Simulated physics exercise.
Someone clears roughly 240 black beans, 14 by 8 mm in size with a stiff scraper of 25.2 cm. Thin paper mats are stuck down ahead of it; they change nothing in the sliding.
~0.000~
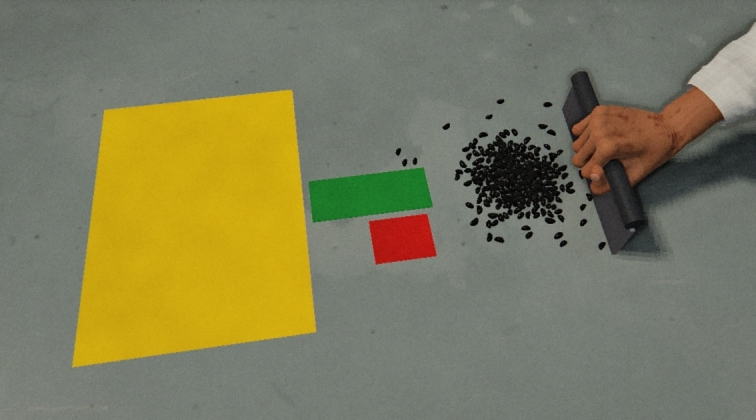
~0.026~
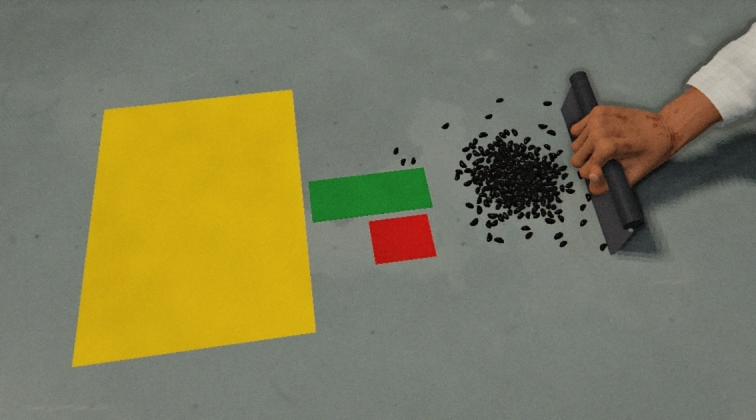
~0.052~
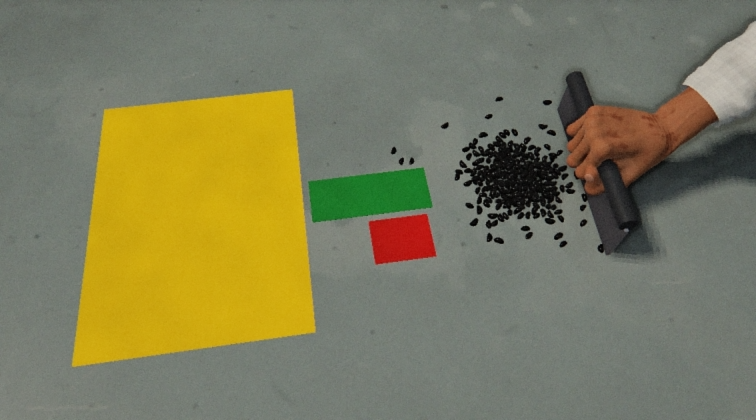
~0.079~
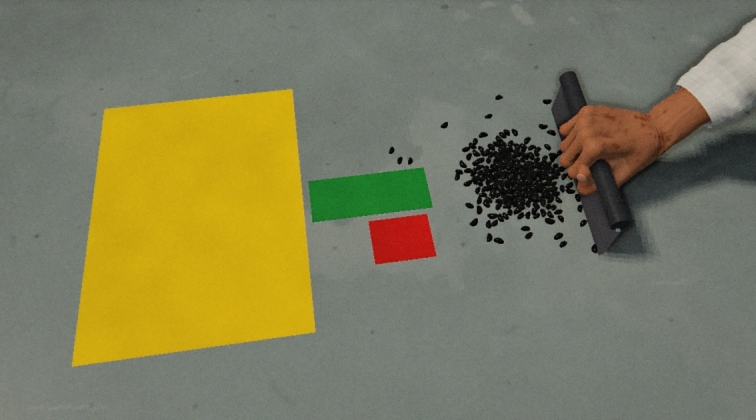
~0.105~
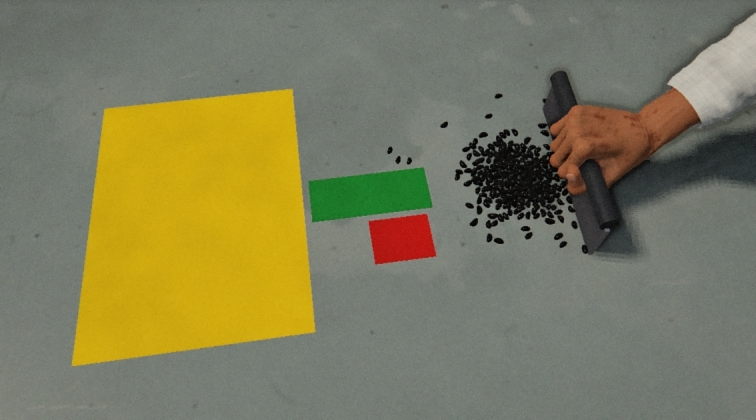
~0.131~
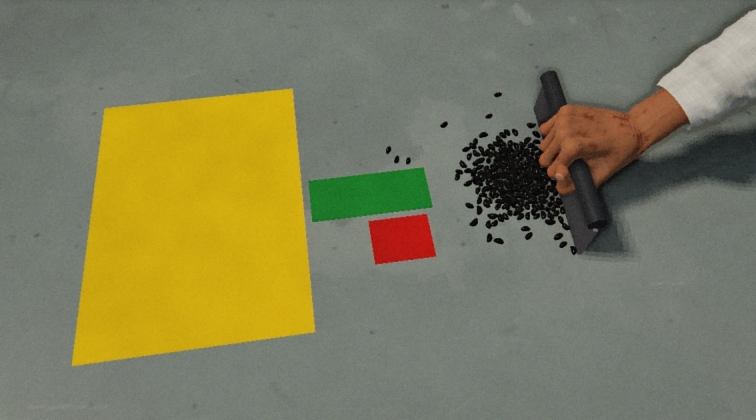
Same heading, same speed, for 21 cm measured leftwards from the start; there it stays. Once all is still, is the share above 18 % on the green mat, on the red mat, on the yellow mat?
Green mat: Yes, red mat: No, yellow mat: No.
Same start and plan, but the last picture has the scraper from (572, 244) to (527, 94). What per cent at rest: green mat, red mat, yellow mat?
Green mat 25, red mat 15, yellow mat 5.
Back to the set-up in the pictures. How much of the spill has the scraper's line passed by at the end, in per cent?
About 0 per cent.
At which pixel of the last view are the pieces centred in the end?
Near (400, 181).
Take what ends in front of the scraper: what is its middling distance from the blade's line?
About 6 cm.
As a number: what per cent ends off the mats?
Roughly 55 per cent.
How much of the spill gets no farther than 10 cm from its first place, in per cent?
Some 0 per cent.
Then, at 0.32 s, scraper 15 cm from its start, spill 20 cm wide; off the mats 100 %.
Then, at 0.52 s, scraper 21 cm from its start, spill 23 cm wide; red mat 15 %, green mat 30 %, off the mats 55 %.
After 0.68 s, scraper 21 cm from its start, spill 24 cm wide; red mat 15 %, green mat 30 %, off the mats 60 %.
In the end, at 2.3 s, red mat 15 %, green mat 30 %, yellow mat 5 %, off the mats 55 %.
